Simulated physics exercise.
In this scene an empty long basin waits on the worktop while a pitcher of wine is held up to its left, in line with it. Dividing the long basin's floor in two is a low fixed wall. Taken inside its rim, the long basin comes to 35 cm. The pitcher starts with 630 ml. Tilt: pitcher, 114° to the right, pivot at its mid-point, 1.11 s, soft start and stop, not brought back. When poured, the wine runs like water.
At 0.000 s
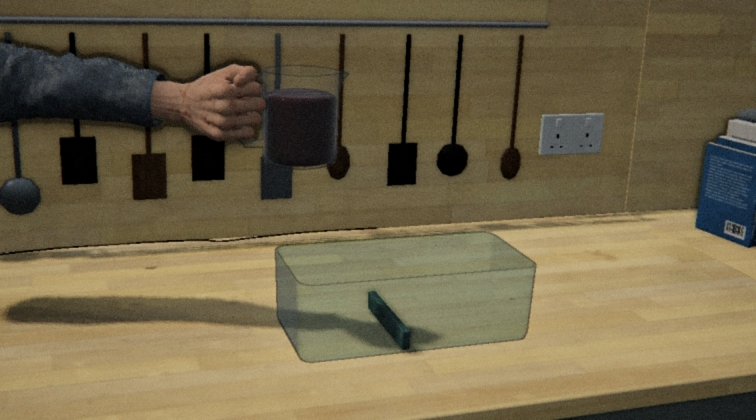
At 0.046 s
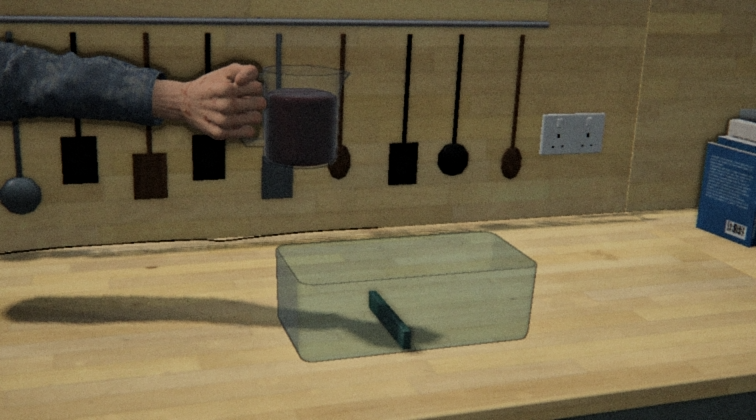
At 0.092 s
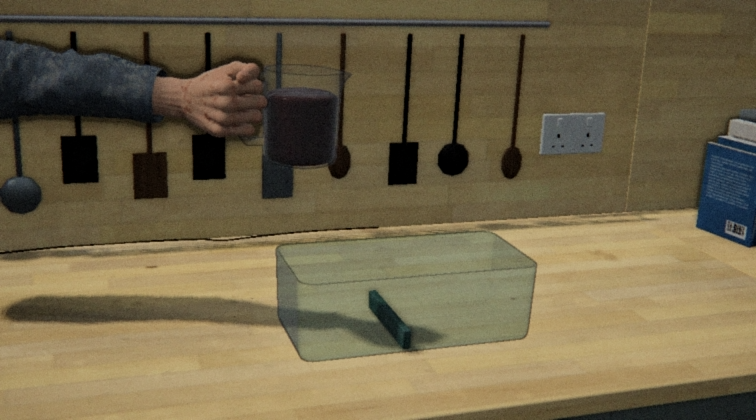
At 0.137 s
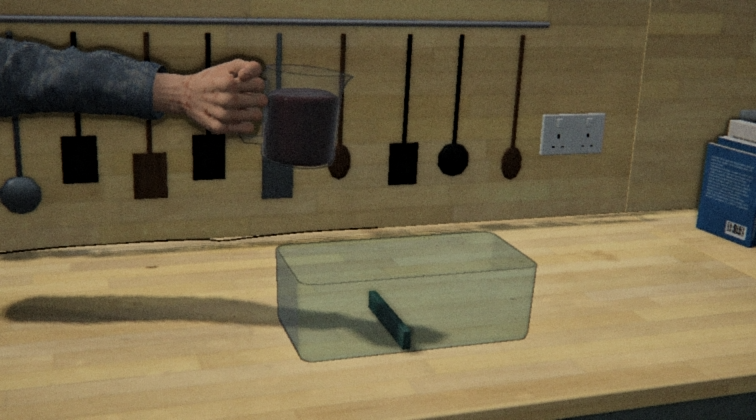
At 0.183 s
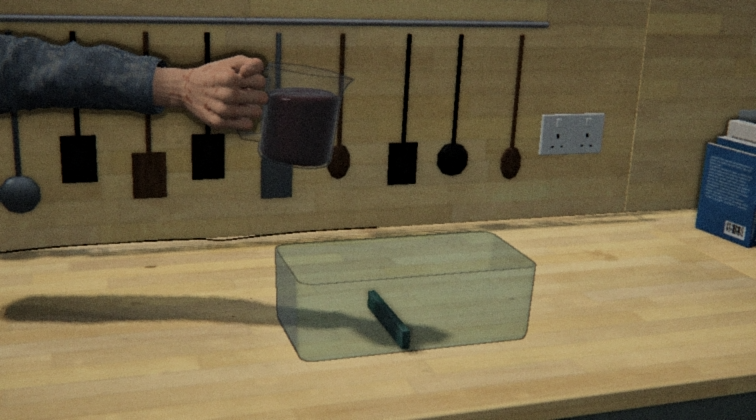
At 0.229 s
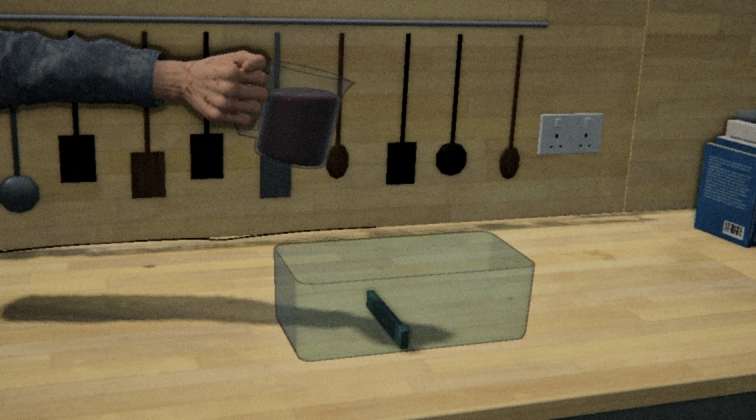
A hand slowly tilts a pitcher of dark wine slightly rightward above a clear basin.
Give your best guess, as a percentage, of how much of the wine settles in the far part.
I would say 70 per cent of it settles there.
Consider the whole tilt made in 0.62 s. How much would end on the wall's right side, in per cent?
Estimate: Close to 60 per cent.
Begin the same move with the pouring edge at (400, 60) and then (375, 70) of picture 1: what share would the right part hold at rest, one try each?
I'd expect close to 80 per cent and then close to 85 per cent.
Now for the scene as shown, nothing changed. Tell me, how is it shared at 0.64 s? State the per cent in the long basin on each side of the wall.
Left: Around 0. Right: Around 0.
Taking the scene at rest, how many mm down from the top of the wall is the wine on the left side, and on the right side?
Left about 20 mm, right about 14 mm.
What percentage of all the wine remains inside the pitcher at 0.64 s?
Close to 86 percent of the liquid remains at that time.
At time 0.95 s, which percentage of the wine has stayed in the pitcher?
What remains is about 24 percent of it all.
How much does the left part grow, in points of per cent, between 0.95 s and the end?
Roughly 26 in a hundred.
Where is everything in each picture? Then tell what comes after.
It leans 0°; its right rim is at (349, 72); the wine meets the walls at (264, 94) and (334, 94); the long basin's rim runs from (286, 266) to (514, 249); the wall's top is at (388, 311), in the first picture.
It leans 0°; its right rim is at (350, 72); the wine meets the walls at (265, 94) and (335, 93), in the second picture.
It leans 2°; its right rim is at (351, 73); the wine meets the walls at (266, 93) and (335, 93), in the third picture.
It leans 4°; its right rim is at (353, 75); the wine meets the walls at (267, 95) and (336, 94), in the fourth picture.
It leans 7°; its right rim is at (354, 78); the wine meets the walls at (266, 94) and (337, 94), in the fifth picture.
It leans 12°; its right rim is at (355, 81); the wine meets the walls at (267, 95) and (337, 93), in the sixth picture.
After 0.64 s the tilt is 71° and 86 per cent is still to pour, 0 is left of the wall and 0 right of it.
After 0.95 s the tilt is 108° and 24 per cent is still to pour, 2 is left of the wall and 42 right of it.
After 1.26 s the tilt is 114° and 0 per cent is still to pour, 24 is left of the wall and 70 right of it.
After 1.61 s the tilt is 114° and 0 per cent is still to pour, 28 is left of the wall and 70 right of it.
In the end 28 per cent lies left of the wall, 70 right of it and 2 outside.
